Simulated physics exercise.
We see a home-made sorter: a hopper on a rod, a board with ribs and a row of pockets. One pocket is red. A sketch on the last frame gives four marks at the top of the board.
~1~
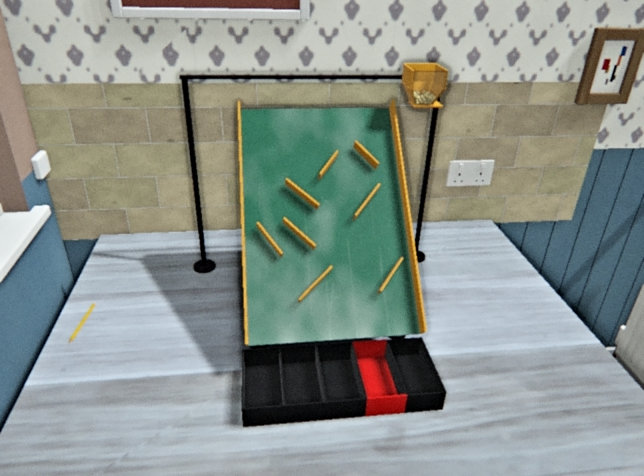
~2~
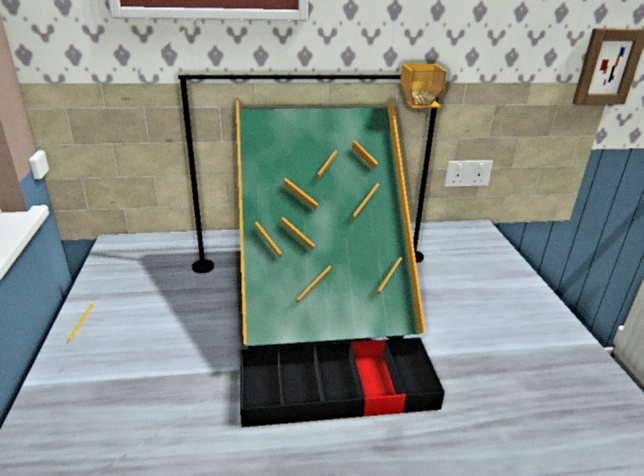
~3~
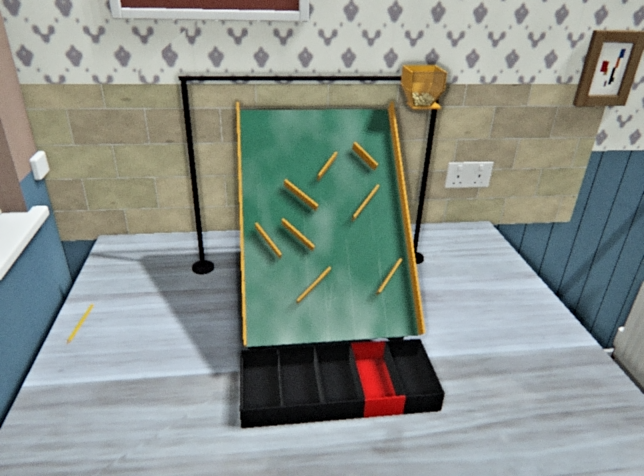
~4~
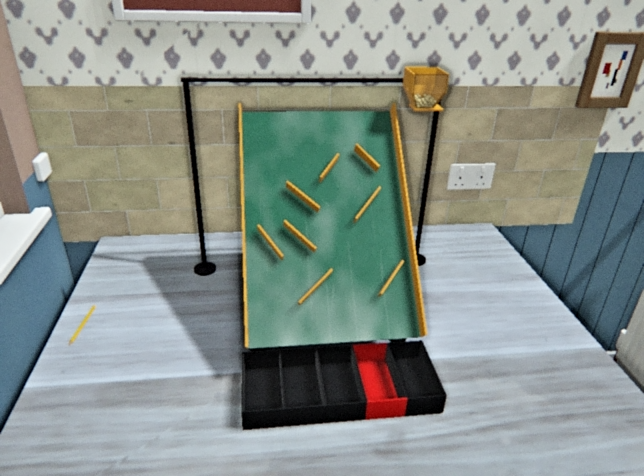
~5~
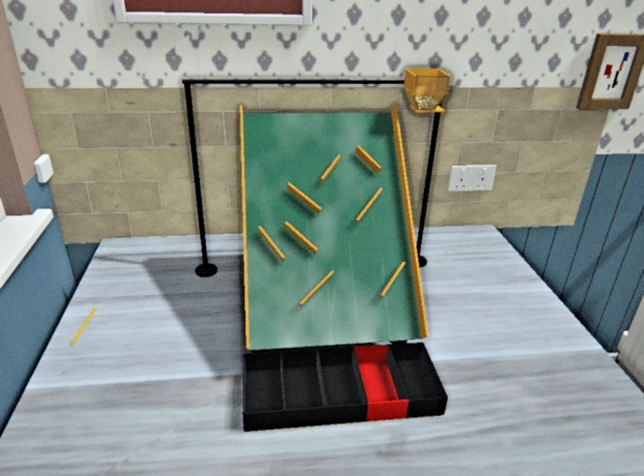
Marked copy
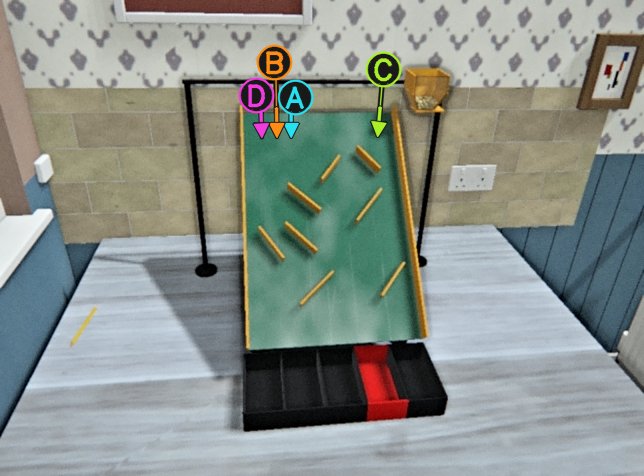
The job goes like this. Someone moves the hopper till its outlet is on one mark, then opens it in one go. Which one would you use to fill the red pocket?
The best mark is A.
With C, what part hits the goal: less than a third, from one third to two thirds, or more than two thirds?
Mark C gives less than a third.
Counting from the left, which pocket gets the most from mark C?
It is the fifth one.
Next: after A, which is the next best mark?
That is mark B.
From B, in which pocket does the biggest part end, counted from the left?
The first from the left.
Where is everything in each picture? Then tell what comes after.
In the first frame, hopper (421, 96), soya beans, door shut.
In the second frame, ribs (319, 174) to (336, 151), (354, 141) to (377, 164), (285, 179) to (318, 205).
In the third frame, ribs (354, 217) to (379, 185), (256, 223) to (281, 255), (283, 219) to (314, 247).
In the fourth frame, ribs (300, 302) to (332, 269), (381, 294) to (403, 261).
In the fifth frame, red pocket (387, 410), number 4 of 5 from the left.
On the marked copy, mark A meets the board at (291, 132); mark B meets the board at (276, 132); mark C meets the board at (378, 131); mark D meets the board at (261, 132).
With A, roughly half in the red pocket, roughly half in other pockets, just a few outside the box.
With B, roughly a quarter in the red pocket, the larger part in other pockets, just a few outside the box.
With C, just a few in the red pocket, almost all in other pockets, about a tenth outside the box.
With D, about a tenth in the red pocket, the larger part in other pockets, just a few outside the box.
